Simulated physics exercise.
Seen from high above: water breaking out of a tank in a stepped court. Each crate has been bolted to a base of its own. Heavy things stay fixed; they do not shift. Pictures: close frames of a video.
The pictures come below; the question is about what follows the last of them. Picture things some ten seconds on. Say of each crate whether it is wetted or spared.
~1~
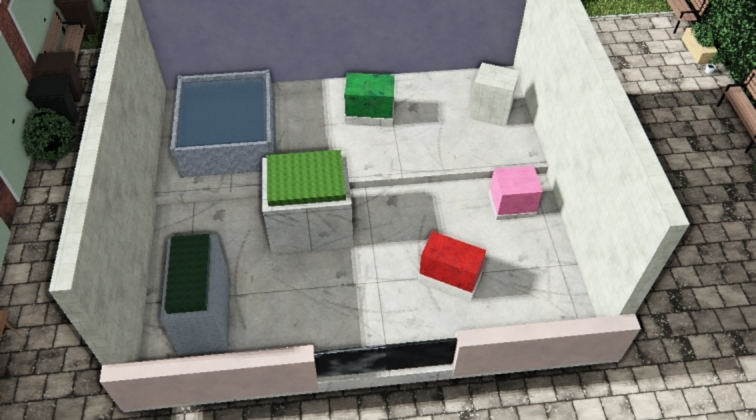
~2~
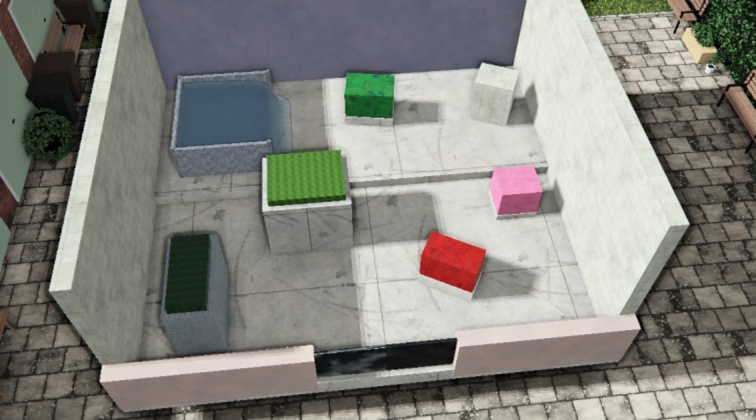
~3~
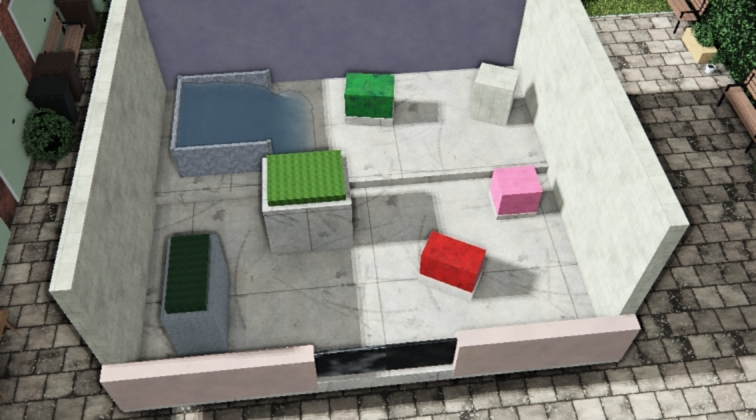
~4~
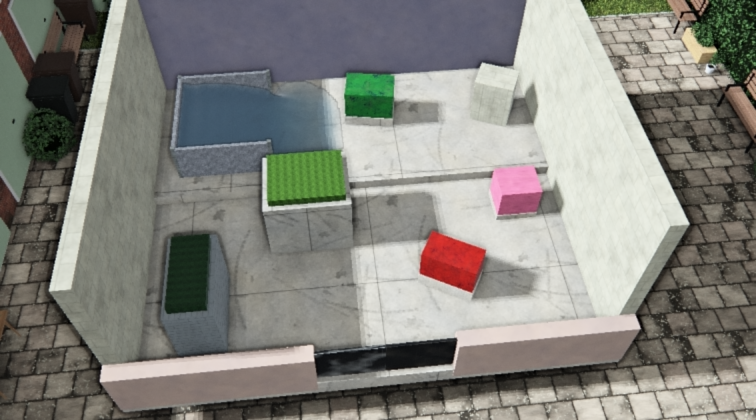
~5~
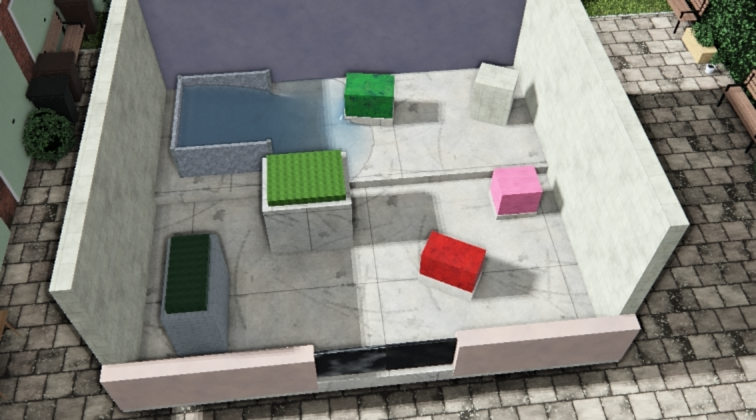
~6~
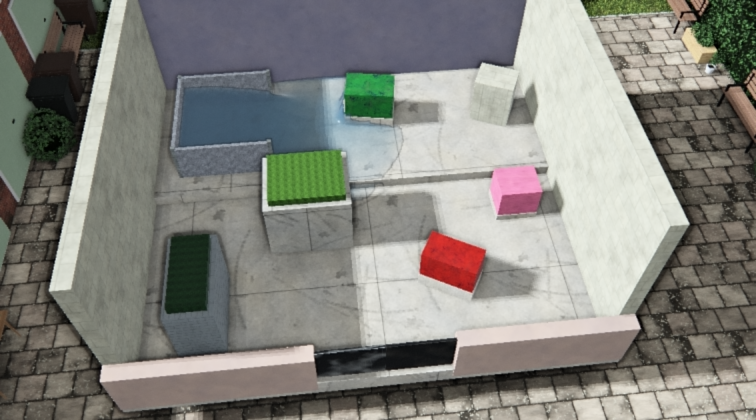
The green crate is wetted, the red crate is spared, the pink crate is wetted.
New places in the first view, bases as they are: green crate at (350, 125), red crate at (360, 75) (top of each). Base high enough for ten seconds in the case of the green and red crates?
Green crate: Is overtopped. Red crate: Is overtopped.
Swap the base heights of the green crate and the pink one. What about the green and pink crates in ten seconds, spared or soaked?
After the swap the green crate is flooded while the pink crate is flooded.
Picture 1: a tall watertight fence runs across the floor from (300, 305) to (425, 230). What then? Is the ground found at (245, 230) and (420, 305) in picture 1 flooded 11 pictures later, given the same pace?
As listed: Not flooded, free of water.
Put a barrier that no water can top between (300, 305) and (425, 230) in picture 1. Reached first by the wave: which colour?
It is the green-painted one.
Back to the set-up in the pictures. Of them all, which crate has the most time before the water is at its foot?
Crate: The one in red.
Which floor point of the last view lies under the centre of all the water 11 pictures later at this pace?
Centre: Close to (354, 137).
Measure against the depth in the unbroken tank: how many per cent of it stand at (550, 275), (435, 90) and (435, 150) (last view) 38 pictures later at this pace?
Depths of roughly 18, 12 and 10 per cent.
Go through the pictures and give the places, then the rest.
In the first picture, still water in the tank at (223, 112).
In the second picture, water pours out at (270, 124) and has run to a hidden place.
In the third picture, water pours out at (270, 126) and has run to (287, 93).
In the fourth picture, the front is at a hidden place, out from the gap at (270, 127).
In the fifth picture, water pours out at (270, 127) and has run to a hidden place.
In the sixth picture, water pours out at (270, 127) and has run to (398, 143).
A moment on, water covers 30 % of the floor; the green crate water round its plinth, the red crate not reached, the pink crate not reached.
Next, water covers 45 % of the floor; the green crate water round its plinth, the red crate not reached, the pink crate water round its plinth.
Then, water covers 60 % of the floor; the green crate water round its plinth, the red crate water round its plinth, the pink crate water round its plinth.
Later, water covers 75 % of the floor; the green crate water round its plinth, the red crate water round its plinth, the pink crate water round its plinth.
In the end, water covers 100 % of the floor; the green crate was topped, the red crate stayed above the water, the pink crate was topped.
